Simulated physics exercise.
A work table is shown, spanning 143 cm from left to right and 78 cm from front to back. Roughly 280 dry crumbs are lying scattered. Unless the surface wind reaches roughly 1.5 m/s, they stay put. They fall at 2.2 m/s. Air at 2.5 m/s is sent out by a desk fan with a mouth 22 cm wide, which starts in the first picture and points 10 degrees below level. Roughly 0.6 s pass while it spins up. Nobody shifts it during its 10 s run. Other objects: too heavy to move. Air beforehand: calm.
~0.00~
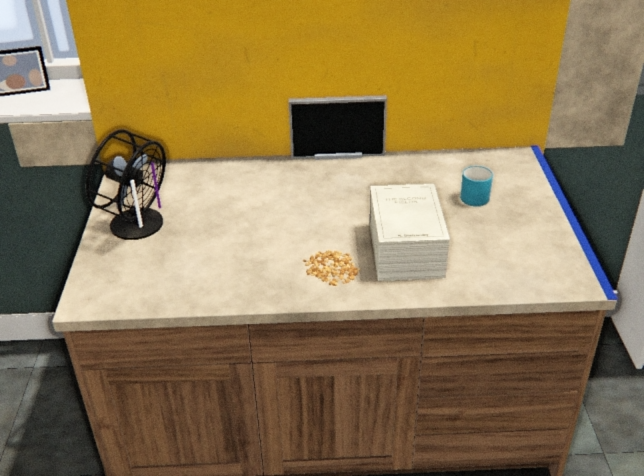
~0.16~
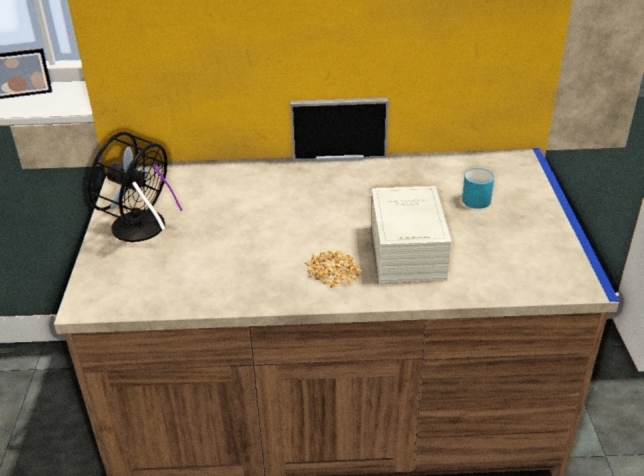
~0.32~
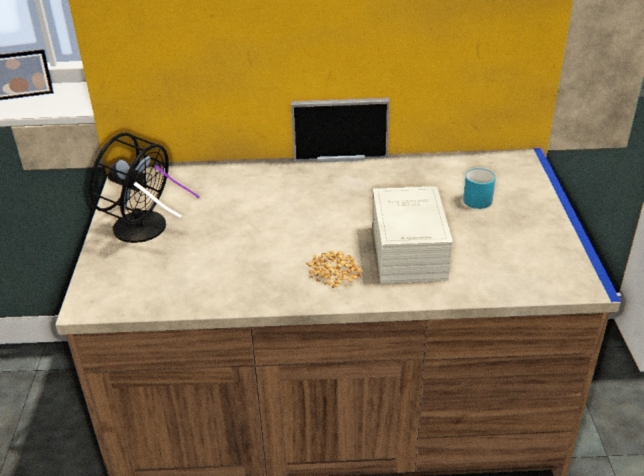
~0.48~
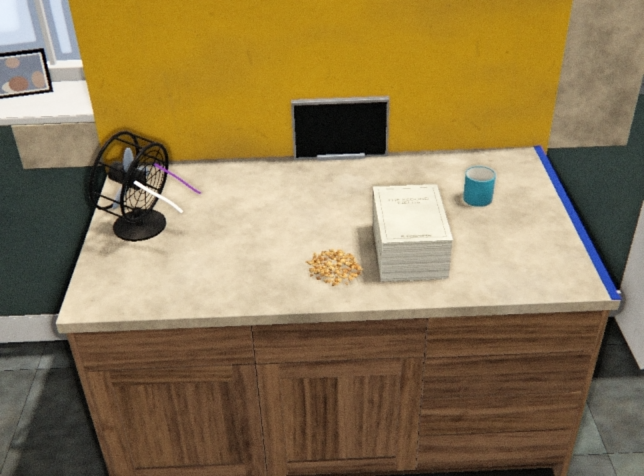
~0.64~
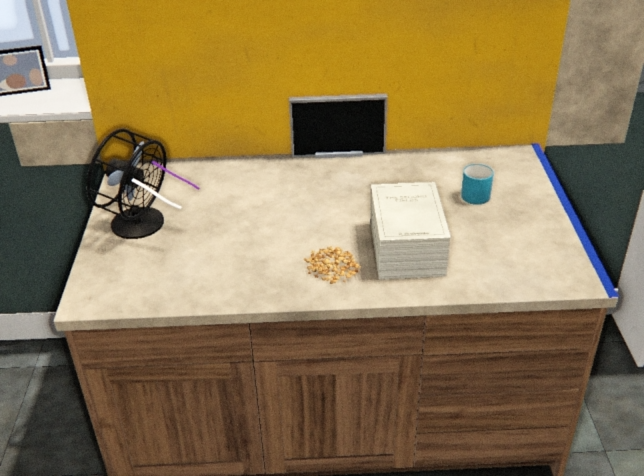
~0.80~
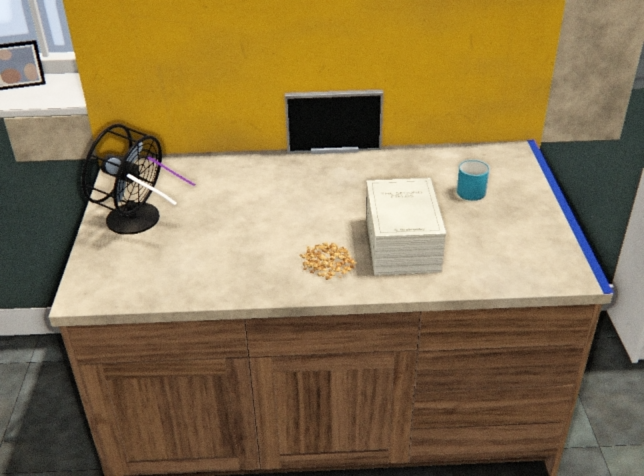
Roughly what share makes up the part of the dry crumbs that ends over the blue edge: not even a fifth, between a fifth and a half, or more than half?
It is not even a fifth.
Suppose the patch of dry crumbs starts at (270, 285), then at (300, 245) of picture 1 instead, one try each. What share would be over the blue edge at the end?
Results, one try each: 0 %, 0 %.
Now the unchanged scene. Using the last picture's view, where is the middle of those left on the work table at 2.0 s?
About (354, 256).
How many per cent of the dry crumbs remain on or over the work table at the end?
About 10 percent of them remain.
After 2.0 s the count stands so, 0 % are over the blue edge; the middle of those still in play is near (358, 257).
After 3.2 s the count stands so, 0 % are over the blue edge; the middle of those still in play is near (357, 254).
After 5.5 s the count stands so, 0 % are over the blue edge.
After 10.0 s, at the end, 0 % are over the blue edge.
